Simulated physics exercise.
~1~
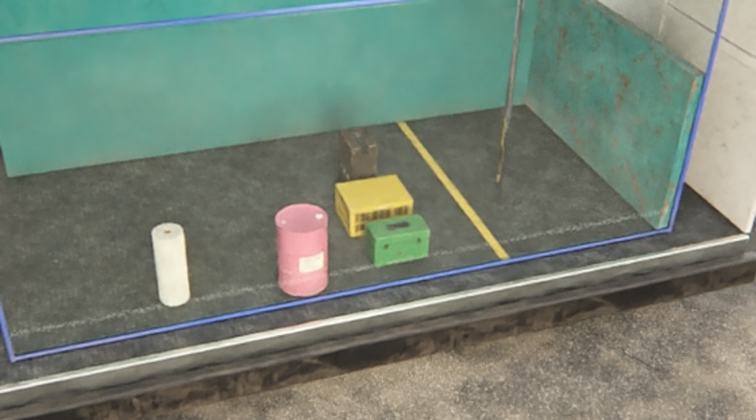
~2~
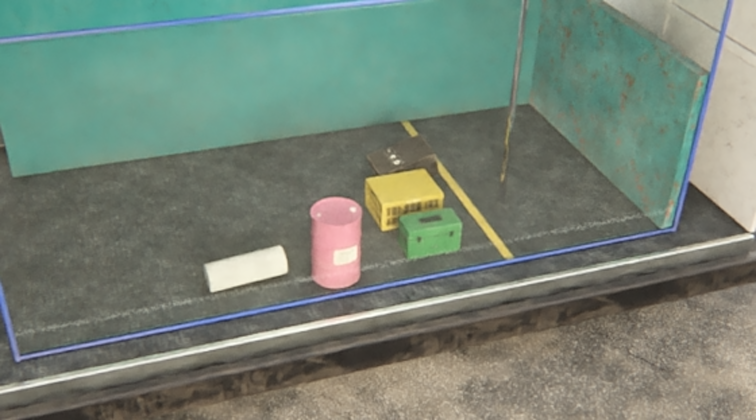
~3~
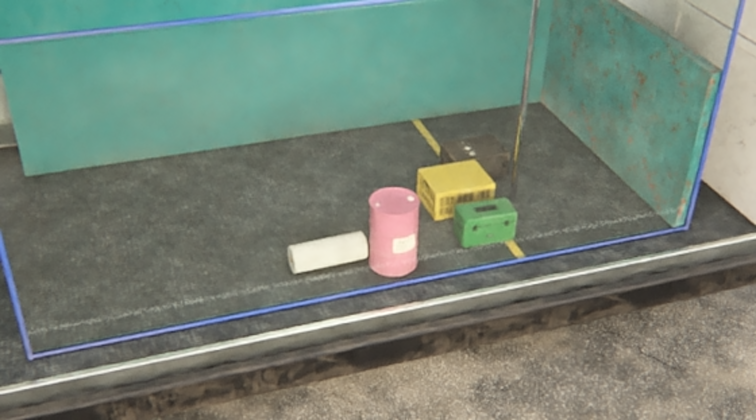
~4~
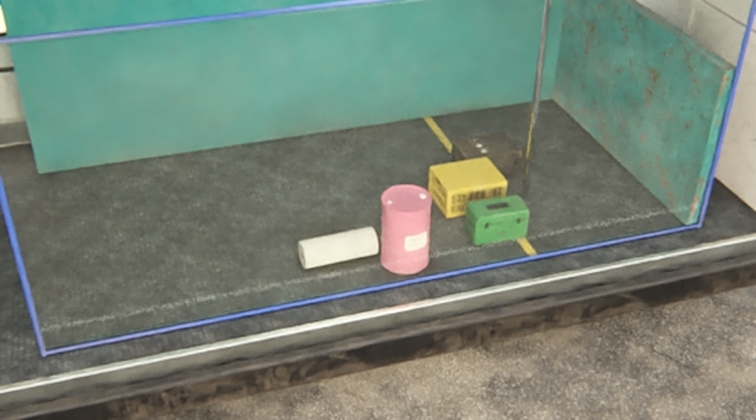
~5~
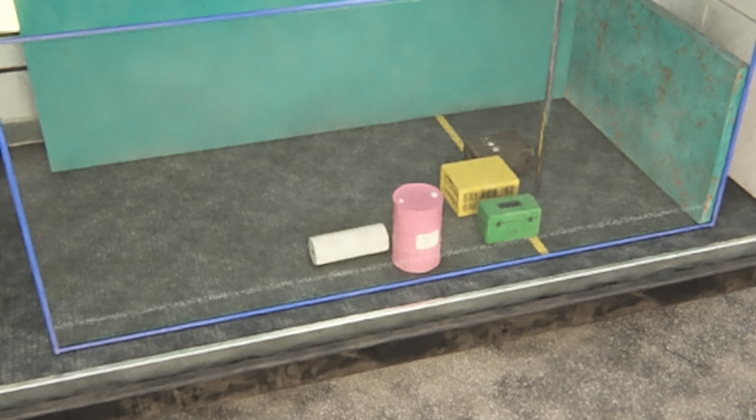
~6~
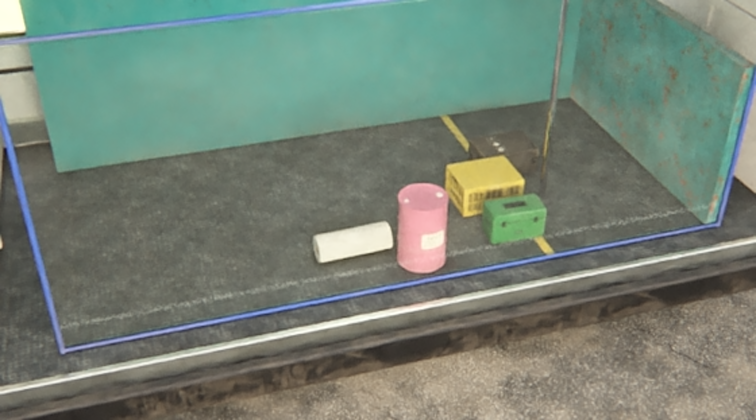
On the dark floor of a tram bay, a white roll and a black pack toppled as they slid right along with a pink drum, yellow crate and green toolbox, until all settled, the pack across the yellow line and the others short of it.
